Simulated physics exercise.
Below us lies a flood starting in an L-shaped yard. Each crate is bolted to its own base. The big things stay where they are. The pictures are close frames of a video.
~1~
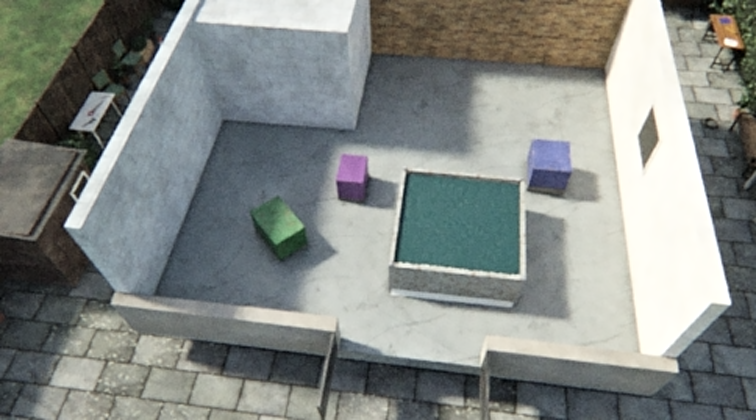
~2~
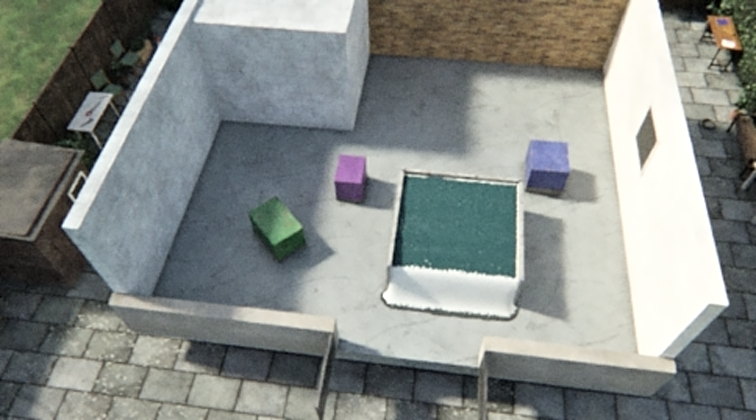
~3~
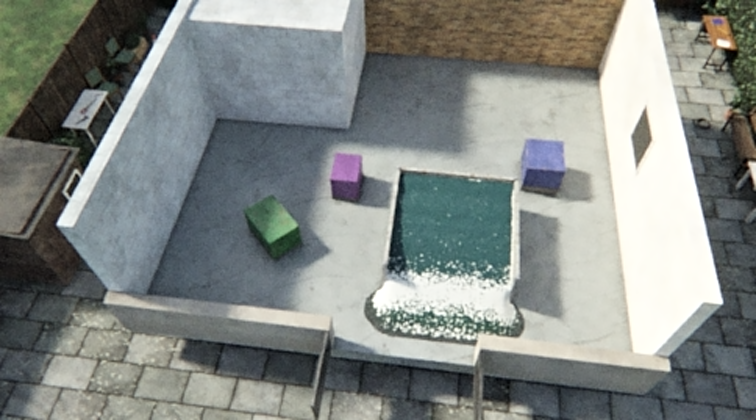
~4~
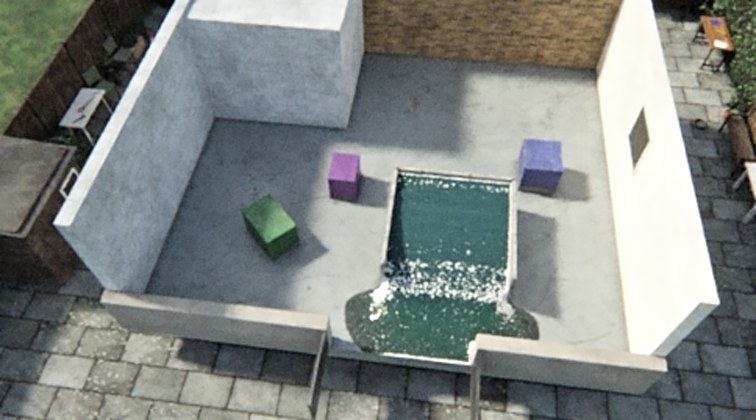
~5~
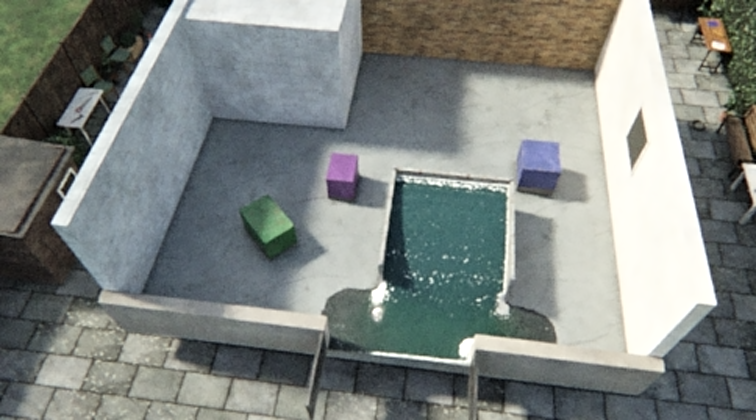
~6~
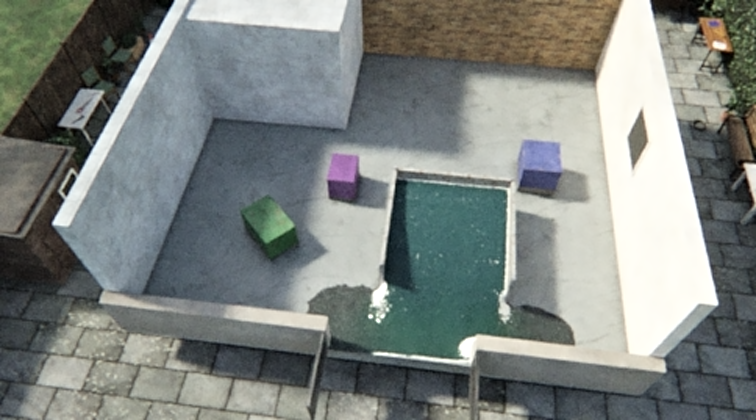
Dark green water burst out of the near side of a square tank in a walled yard, foaming white, then spread left and right along the low front wall while three colored boxes stayed put.
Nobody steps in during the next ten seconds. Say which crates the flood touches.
The blue crate stays dry; the purple crate stays dry; the green crate stays dry.
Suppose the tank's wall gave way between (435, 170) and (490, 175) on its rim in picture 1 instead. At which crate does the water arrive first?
The blue-painted one.
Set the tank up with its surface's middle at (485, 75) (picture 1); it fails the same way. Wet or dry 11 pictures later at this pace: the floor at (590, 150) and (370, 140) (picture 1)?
In that order: Under water, free of water.
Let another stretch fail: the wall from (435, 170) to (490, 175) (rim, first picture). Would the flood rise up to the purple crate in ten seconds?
In short: Purple crate gets wet.
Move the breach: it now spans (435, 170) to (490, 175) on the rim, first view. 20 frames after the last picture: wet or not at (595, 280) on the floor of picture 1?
At that place: Free of water.
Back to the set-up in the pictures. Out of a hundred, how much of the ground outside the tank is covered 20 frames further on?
About 25 per cent.
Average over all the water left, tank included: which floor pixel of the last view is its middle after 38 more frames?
Close to (487, 229).
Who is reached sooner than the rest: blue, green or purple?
First comes the one in blue.
A moment on, water covers 10 % of the floor; the blue crate not reached, the purple crate not reached, the green crate not reached.
Next, water covers 20 % of the floor; the blue crate not reached, the purple crate not reached, the green crate not reached.
Then, water covers 25 % of the floor; the blue crate water round its plinth, the purple crate not reached, the green crate not reached.
Later, water covers 45 % of the floor; the blue crate water round its plinth, the purple crate water round its plinth, the green crate not reached.
In the end, water covers 60 % of the floor; the blue crate stayed above the water, the purple crate stayed above the water, the green crate stayed above the water.
